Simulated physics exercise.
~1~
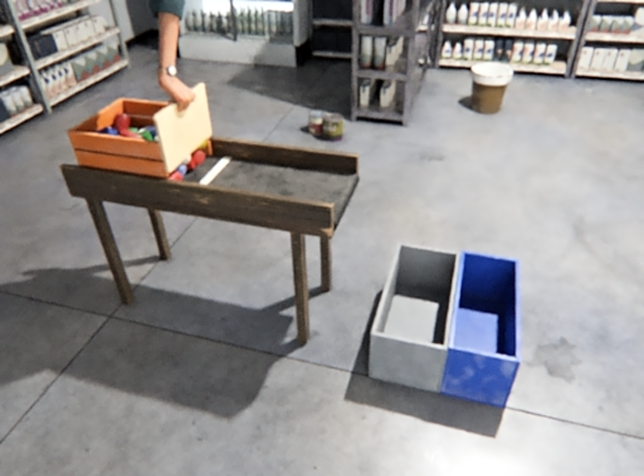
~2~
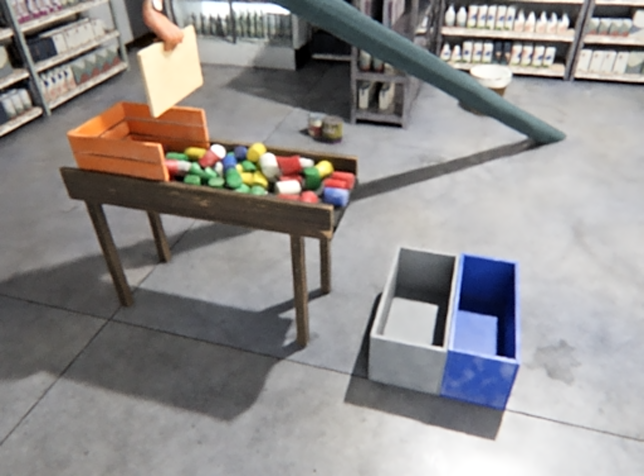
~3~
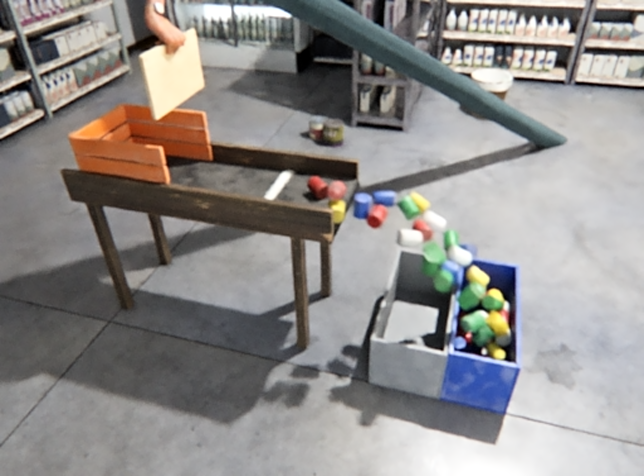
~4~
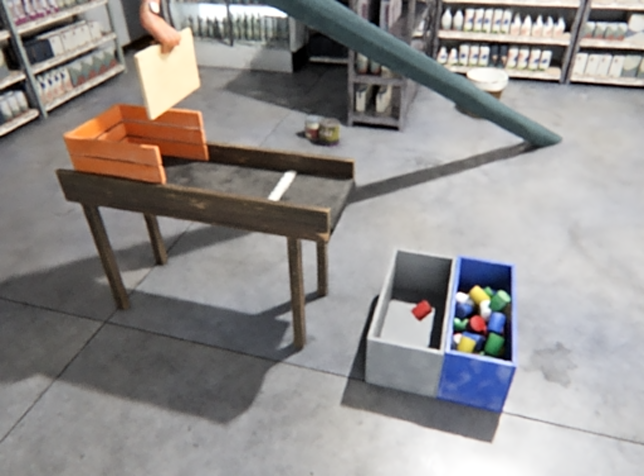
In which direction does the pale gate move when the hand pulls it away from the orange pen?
The gate moves up, lifted clear of the belt by the hand.
The video shows a hand lifting a pale gate from an orange pen on a raised belt, releasing colourful jars that travel right and tumble off the end, nearly all landing in the blue tote while a red one rests in the grey box.
